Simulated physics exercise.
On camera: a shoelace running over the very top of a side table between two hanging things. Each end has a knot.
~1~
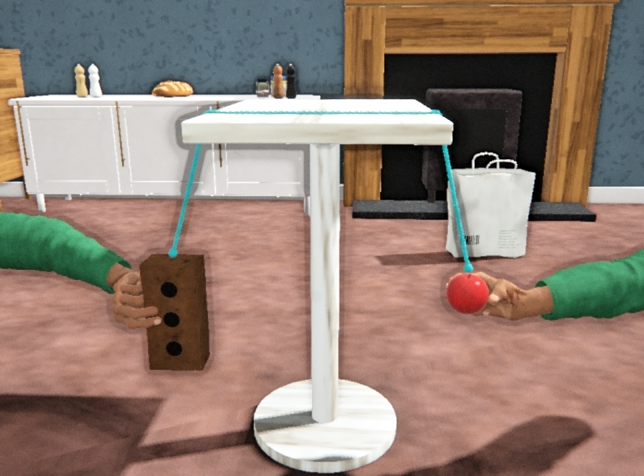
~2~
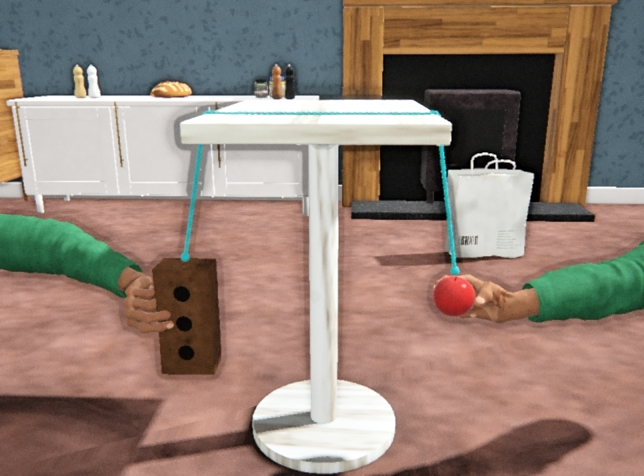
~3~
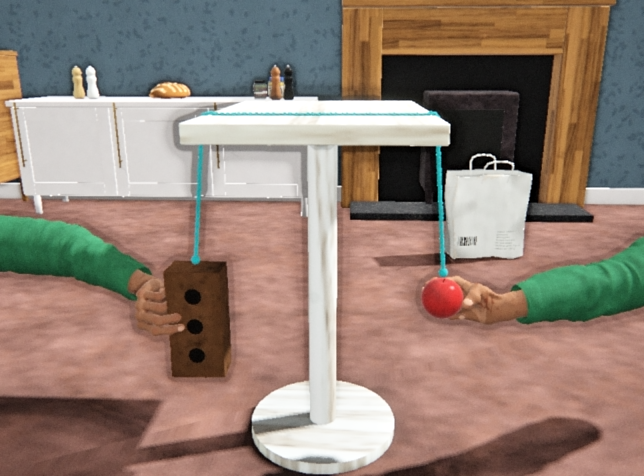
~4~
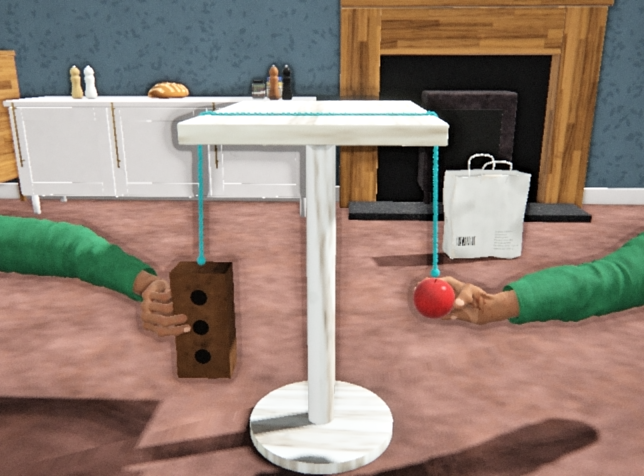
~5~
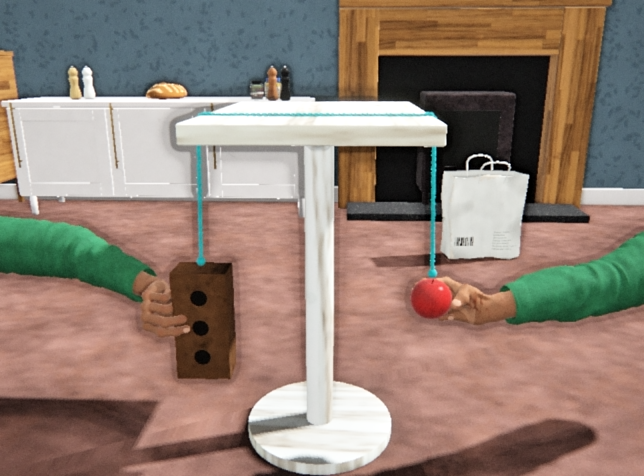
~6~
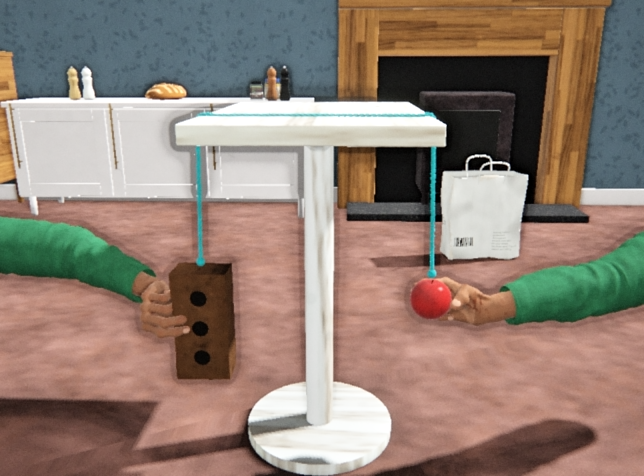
Two green-sleeved arms reach in from either side of a white side table, seen from the front in a room with blue walls, a white cabinet and a wooden fireplace. The left hand holds a dark brown brick and the right a round red object, joined by a teal cord over the tabletop. Both hands move slightly inward until the cord ends hang nearly straight, then stay almost still, while the view shifts very slightly.
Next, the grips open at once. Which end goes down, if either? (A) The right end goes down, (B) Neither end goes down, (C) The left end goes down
Answer: C.
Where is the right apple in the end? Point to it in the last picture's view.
Near (427, 184).
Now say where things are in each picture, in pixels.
In the first picture, left brick (177, 312); right apple (467, 294); shoelace over the top (326, 113).
In the second picture, left brick (189, 316); right apple (454, 297).
In the third picture, left brick (200, 320); right apple (442, 298).
In the fourth picture, left brick (205, 320); right apple (434, 299).
In the fifth picture, left brick (205, 321); right apple (431, 299).
In the sixth picture, left brick (204, 321); right apple (430, 299); shoelace over the top (320, 116).
Then, 0.54 s past the final frame, left brick down on the floor near (190, 414); right apple higher near (438, 179).
Then, 1.22 s past the final frame, left brick down on the floor near (206, 415); right apple higher near (431, 184).
When it is over, left brick down on the floor near (211, 416); right apple higher near (427, 184). The shoelace goes down on the left.
